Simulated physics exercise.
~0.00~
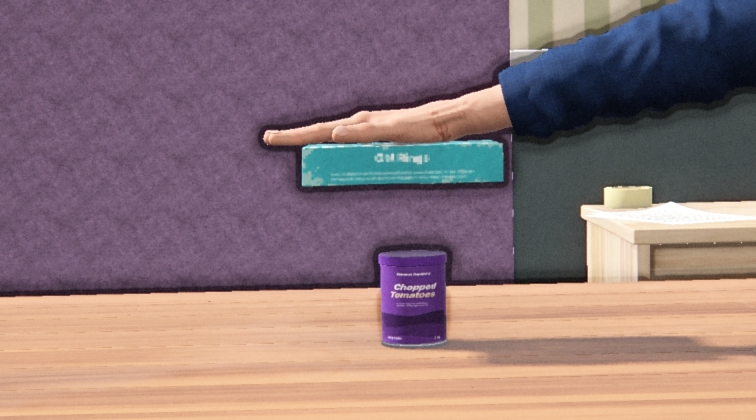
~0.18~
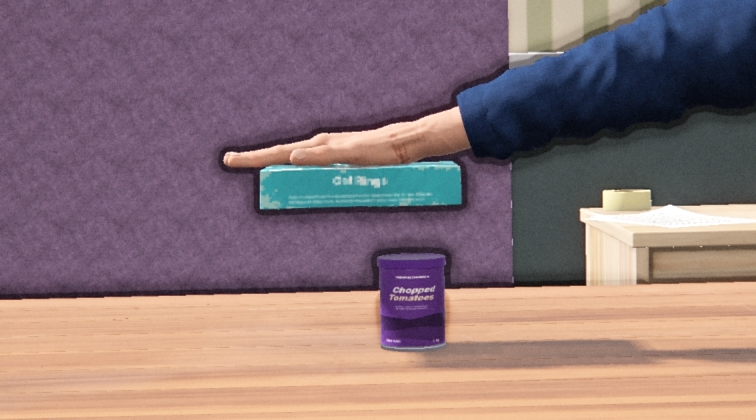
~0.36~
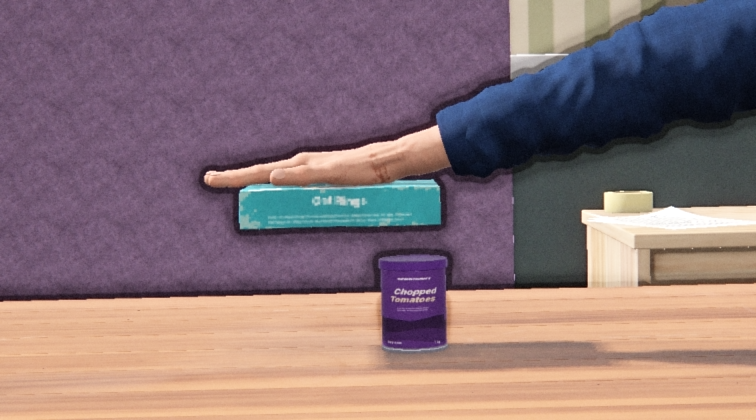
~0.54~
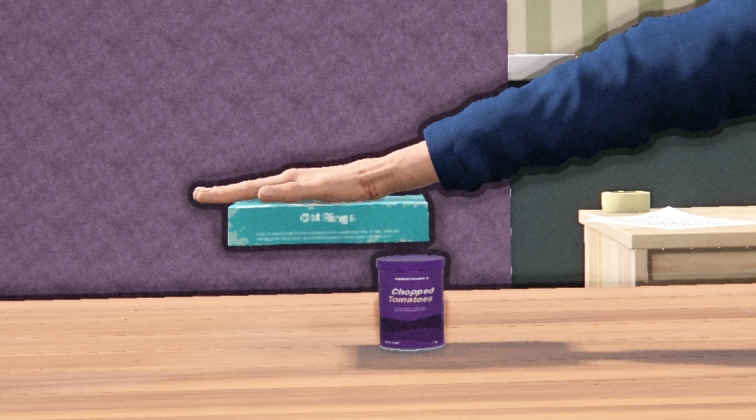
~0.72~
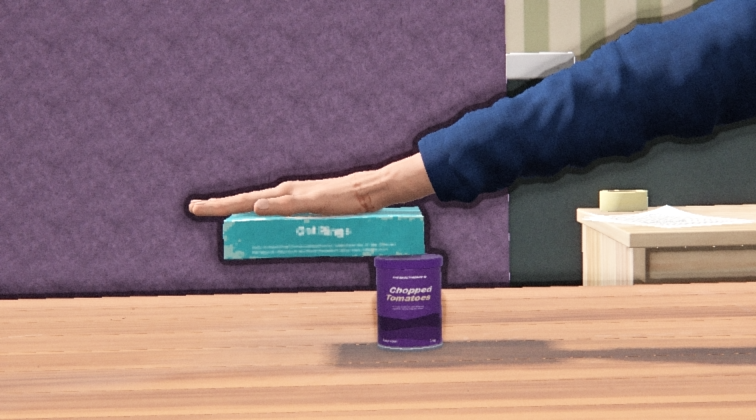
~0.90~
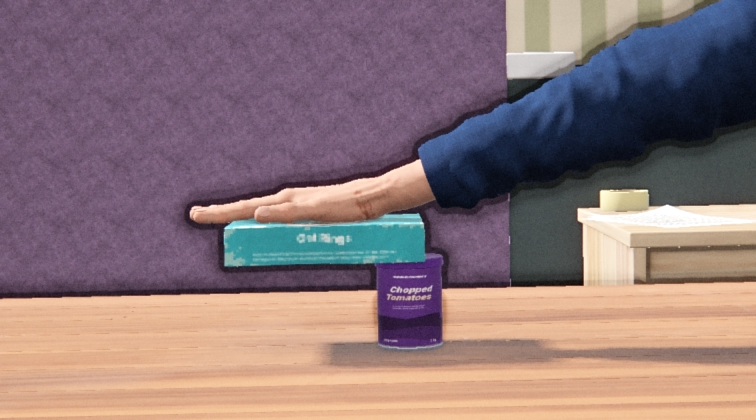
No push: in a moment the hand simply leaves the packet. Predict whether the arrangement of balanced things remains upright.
It tips over.
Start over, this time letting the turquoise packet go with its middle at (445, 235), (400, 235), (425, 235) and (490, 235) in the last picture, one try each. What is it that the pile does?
In the first case the pile topples, in the second it remains standing, in the third it remains standing and in the fourth it topples.
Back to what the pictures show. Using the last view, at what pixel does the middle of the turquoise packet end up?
Near (325, 274).
Around 1.10 s, turquoise packet rocked 24° from its first pose near (323, 260).
Around 1.20 s, turquoise packet now fallen.
Around 1.50 s, nothing new.
Finally (2.0 s), fallen, turquoise packet; purple tin still in place. Final places as the last picture's camera would see them, turquoise packet near (325, 274). The pile loses its balance.
